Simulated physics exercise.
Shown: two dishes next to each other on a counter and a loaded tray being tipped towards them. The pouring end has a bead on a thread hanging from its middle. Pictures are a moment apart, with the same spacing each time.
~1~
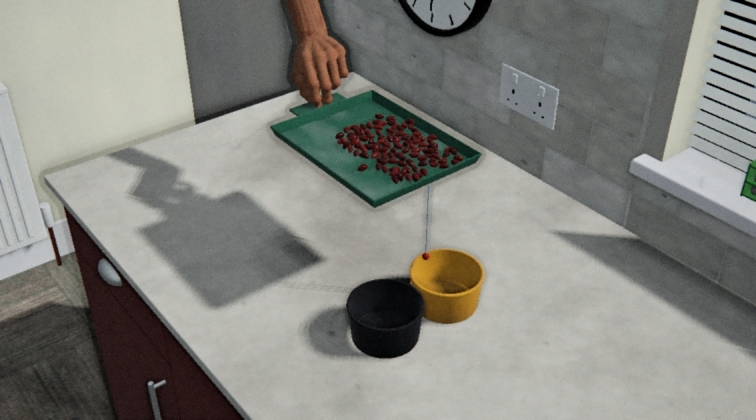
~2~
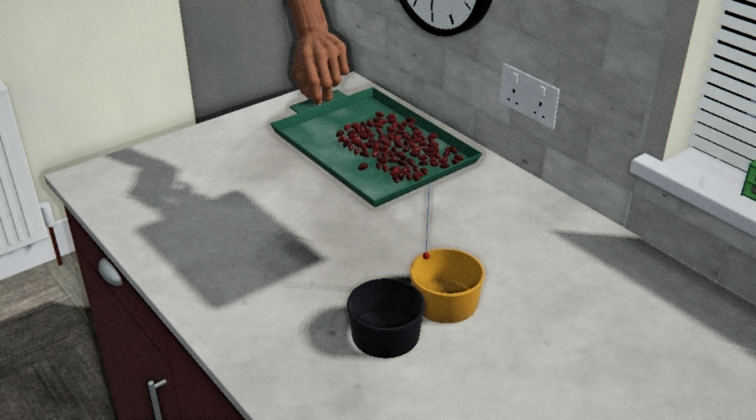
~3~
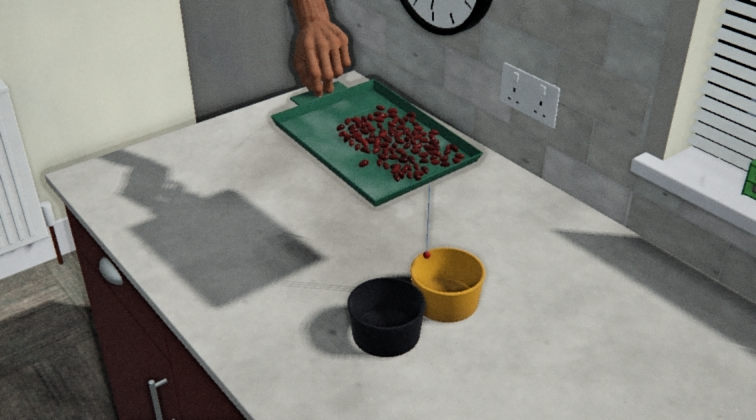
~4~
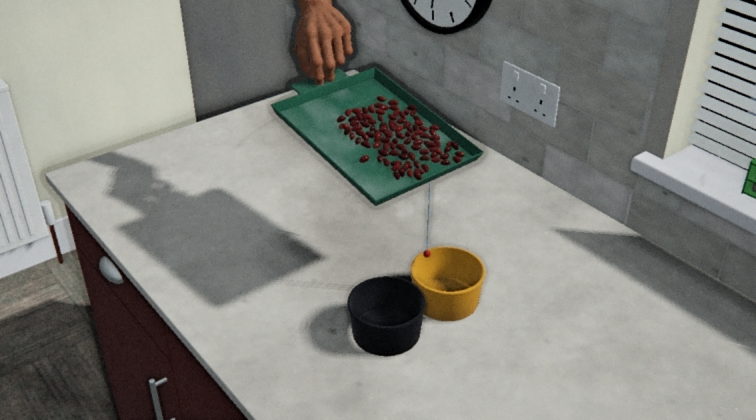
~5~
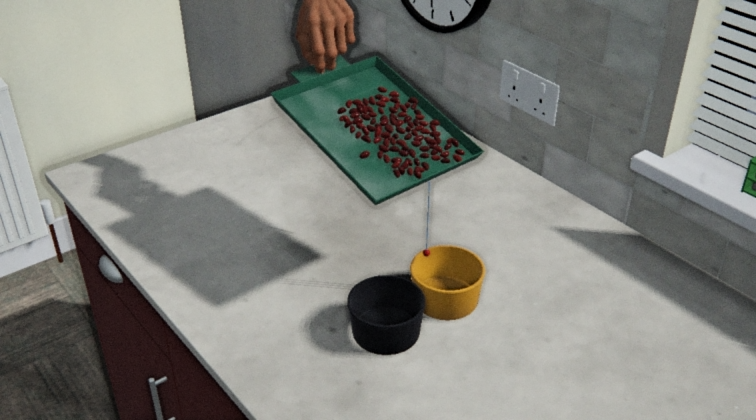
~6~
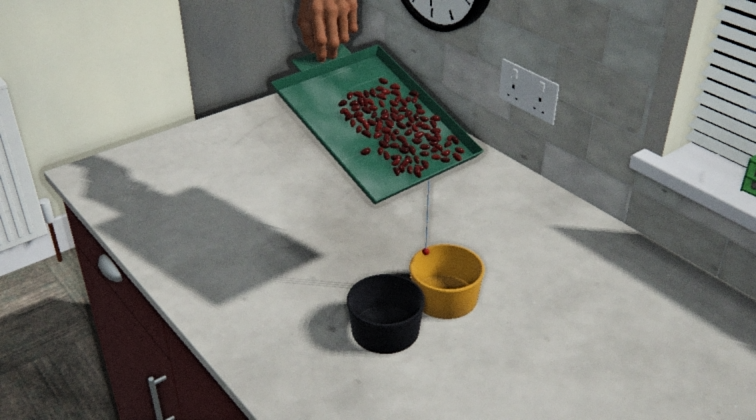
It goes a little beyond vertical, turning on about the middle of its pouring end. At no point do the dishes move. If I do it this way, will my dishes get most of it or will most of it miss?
The dishes get most of it.
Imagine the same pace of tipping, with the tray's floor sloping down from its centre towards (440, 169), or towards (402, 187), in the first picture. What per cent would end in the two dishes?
First heading 30 %, second heading 100 %.
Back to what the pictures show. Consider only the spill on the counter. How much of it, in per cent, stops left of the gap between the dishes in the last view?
Close to 0 per cent.
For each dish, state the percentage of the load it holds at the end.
30 percent ends in the left dish, 50 percent in the right.
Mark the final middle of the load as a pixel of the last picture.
I'd put the middle somewhere around (440, 301).
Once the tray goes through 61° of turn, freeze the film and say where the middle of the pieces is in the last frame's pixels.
I'd put it at about (425, 160).
Soon, tray tipped steeply; nearly all on the tray; a stray few in the air.
A while on, tray tipped right over; about a quarter on the tray; about a quarter in the left dish; about a quarter in the right dish; a small part outside both; about a quarter in the air.
Towards the end, tray tipped past a quarter turn; about a third in the left dish; about half in the right dish; about a quarter outside both; a stray few in the air.
Finally, tray tipped past a quarter turn; about a third in the left dish; about half in the right dish; about a quarter outside both; a stray few in the air.
